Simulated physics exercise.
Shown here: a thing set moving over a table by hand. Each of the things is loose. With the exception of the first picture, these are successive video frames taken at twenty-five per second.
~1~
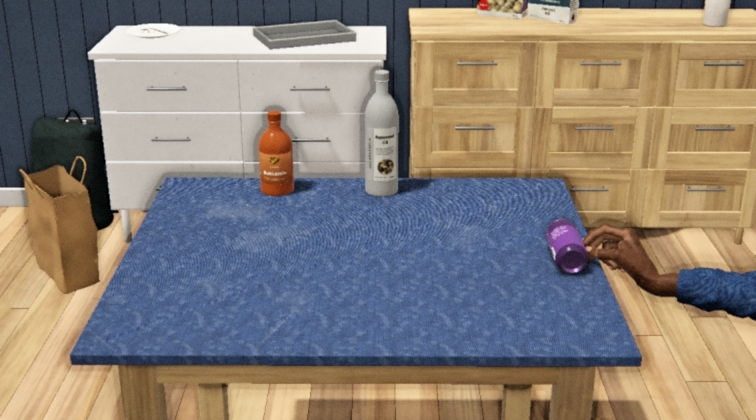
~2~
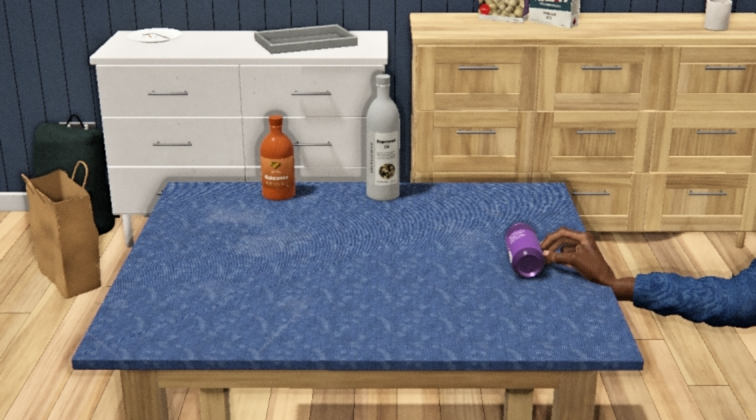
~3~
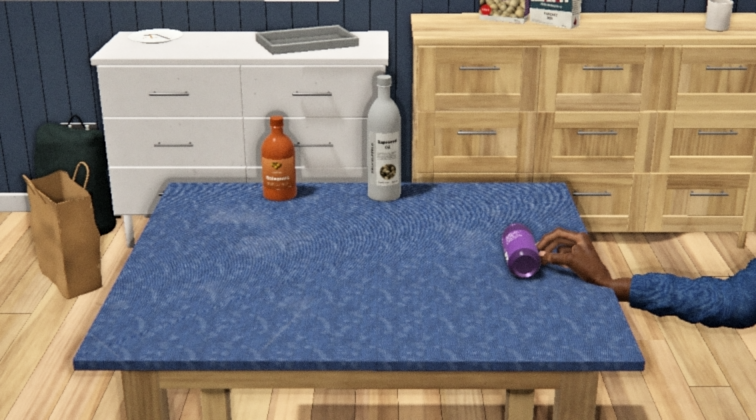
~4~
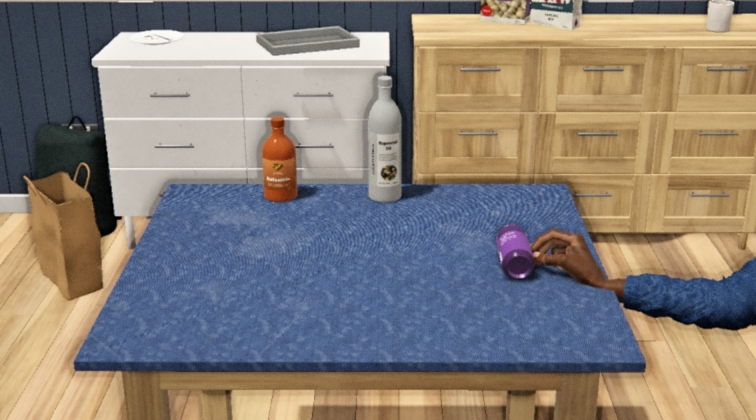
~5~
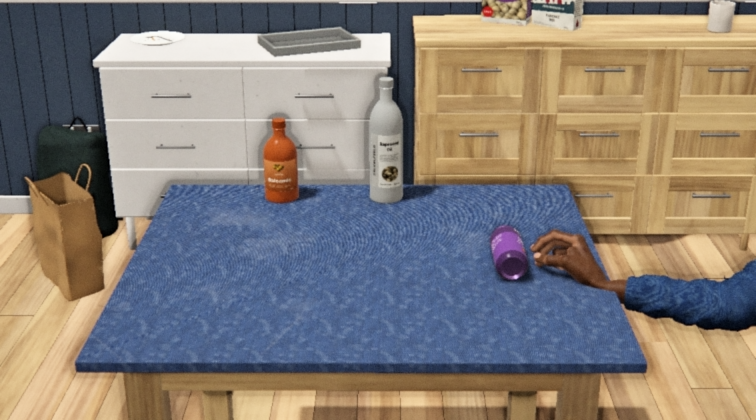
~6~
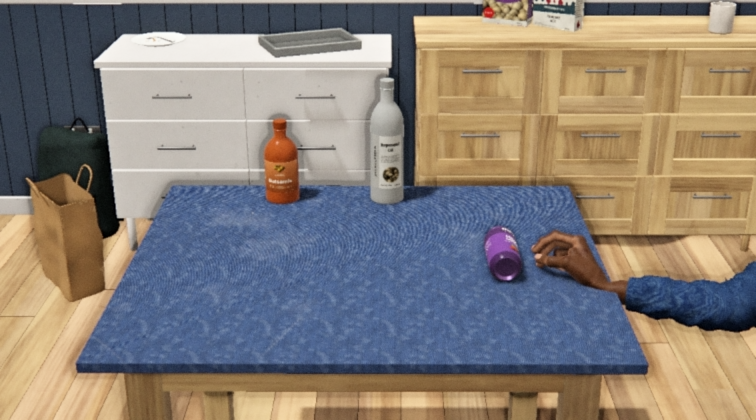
A purple can lying on a blue table rolls left as a hand nudges it, then releases it.
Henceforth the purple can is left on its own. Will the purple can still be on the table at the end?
My guess is it never leaves the table.
Then, 0.10 s after the last picture, purple can rolled about its own width near (486, 253).
Then, 0.20 s after the last picture, purple can rolled about its own width near (473, 253).
Then, 0.30 s after the last picture, purple can rolled well along near (462, 253).
Then, 0.50 s after the last picture, purple can rolled well along near (447, 253).
At rest, moved from the start, purple can. Seen from the same camera at the end, purple can near (442, 253).
